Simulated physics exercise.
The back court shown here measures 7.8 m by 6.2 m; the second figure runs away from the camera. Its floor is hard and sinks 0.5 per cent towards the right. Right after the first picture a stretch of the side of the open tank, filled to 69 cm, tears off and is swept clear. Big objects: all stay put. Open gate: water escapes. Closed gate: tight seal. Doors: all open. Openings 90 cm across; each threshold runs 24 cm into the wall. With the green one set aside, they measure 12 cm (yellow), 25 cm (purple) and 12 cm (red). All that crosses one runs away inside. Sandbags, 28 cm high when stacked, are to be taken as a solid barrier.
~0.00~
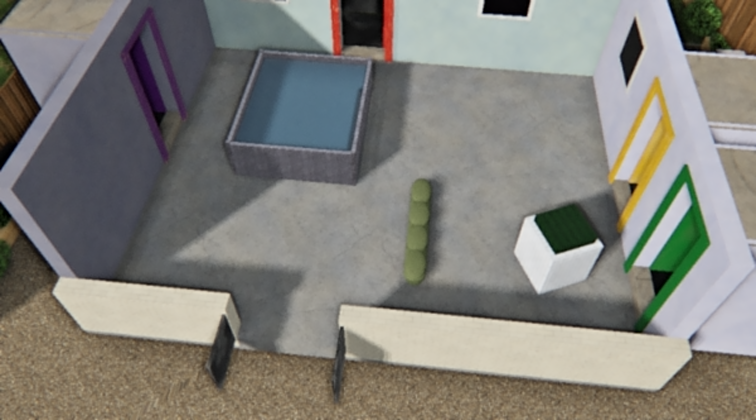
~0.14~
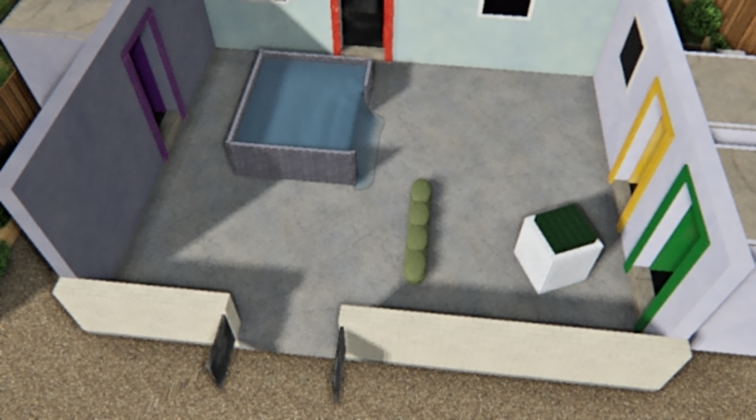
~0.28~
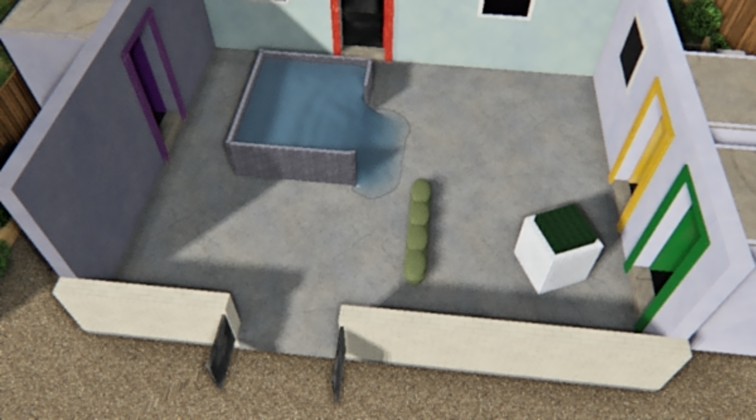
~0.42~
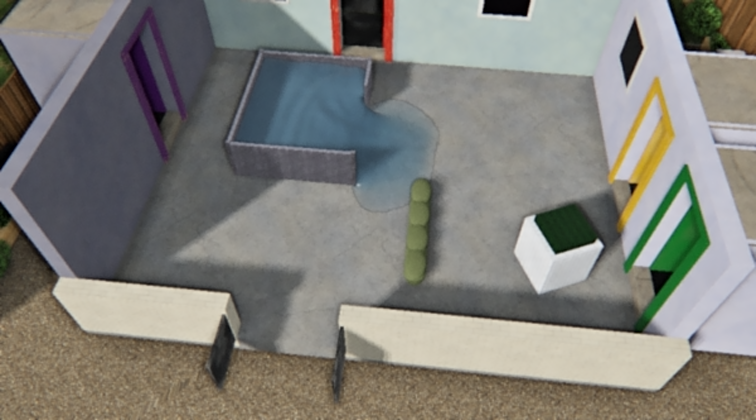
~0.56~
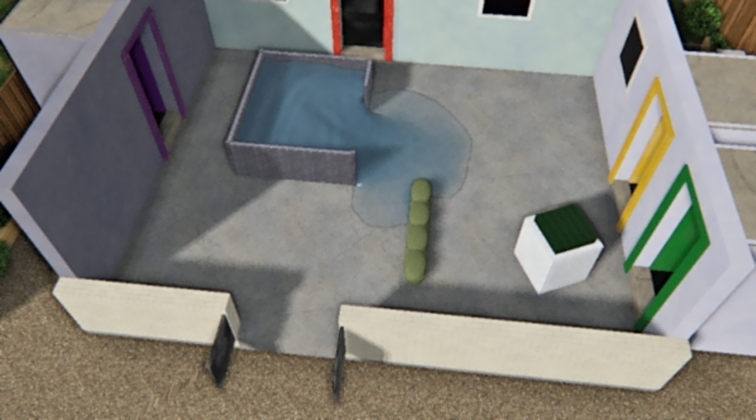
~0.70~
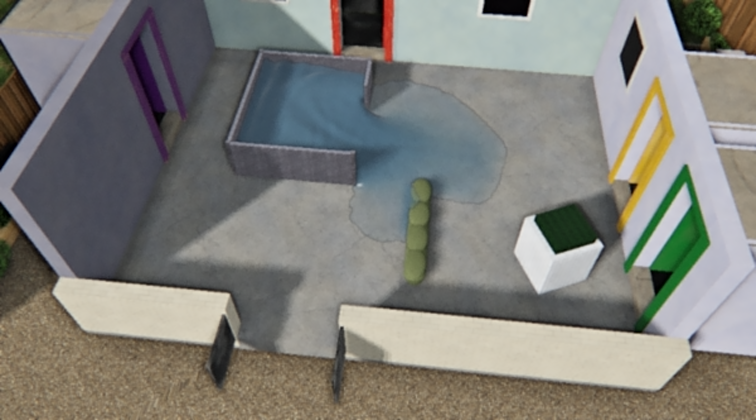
A raised, open tank of blue water stands near the back left of a grey walled courtyard, seen from high above by a still camera. A purple doorway is at left, a red one behind, yellow and green ones at right, with a green hedge and a white, green-topped block between. The tank's right side gives way, and water pours out, spreading rightward and around the hedge's near end.
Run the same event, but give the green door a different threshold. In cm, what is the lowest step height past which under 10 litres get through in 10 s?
Close to 10 cm is just enough.
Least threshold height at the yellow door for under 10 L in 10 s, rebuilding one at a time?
Yellow would need about 28 cm on its own.
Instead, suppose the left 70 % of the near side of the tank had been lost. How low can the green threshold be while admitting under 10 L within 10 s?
Estimate: Near 11.0 cm.
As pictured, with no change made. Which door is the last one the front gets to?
That would be the purple door.
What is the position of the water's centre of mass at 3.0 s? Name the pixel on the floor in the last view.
Centre of mass: About (437, 157) px.
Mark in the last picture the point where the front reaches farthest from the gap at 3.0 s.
(641, 364).
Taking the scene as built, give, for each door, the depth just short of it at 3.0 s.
Red door 0 cm, green door 7 cm, purple door 0 cm, yellow door 27 cm.
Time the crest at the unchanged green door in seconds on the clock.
Crest at t of about 6.0 s.
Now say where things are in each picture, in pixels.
The first frame shows still water, 69 cm deep, in the open tank at (304, 102); the green door at (658, 262) is dry.
In the second frame, the front is at (381, 123), 0.3 m from the gap at (359, 140); 0.4 m2 of floor is wet, 69 cm left at the back.
In the third frame, water pours out at (359, 140) and has run 0.7 m, to (401, 146); about 13 cm deep outside, 69 cm at the back.
In the fourth frame, water pours out at (359, 141) and has run 1.3 m, to (434, 142); about 10 cm deep outside, 68 cm at the back.
In the fifth frame, the gap is at (359, 142), the front 1.9 m out at (467, 149); the back of the open tank holds 62 cm.
In the sixth frame, water pours out at (359, 141) and has run 2.5 m, to (501, 159); about 7 cm deep outside, 58 cm at the back; 2.8 m in a straight line remain to the green door at (658, 262).
After 1.4 s water covers 35 % of the floor, deepest (41 cm) near (410, 193); it has not reached the green door.
After 3.0 s water covers 55 % of the floor, deepest (35 cm) near (591, 78); 7 cm at the green door, 0 litres in over its 23 cm threshold.
After 10.0 s water covers 95 % of the floor, deepest (14 cm) near (582, 77); 9 cm at the green door, 0 litres in over its 23 cm threshold.
At the green door as built, the water arrived by 2.1 s and peaked near 14 cm at 6.2 s.
With a threshold of 8 cm, 25 litres would have come in within the 10 s; with 11 cm, 6 litres. So under 10 litres takes about 10 cm.
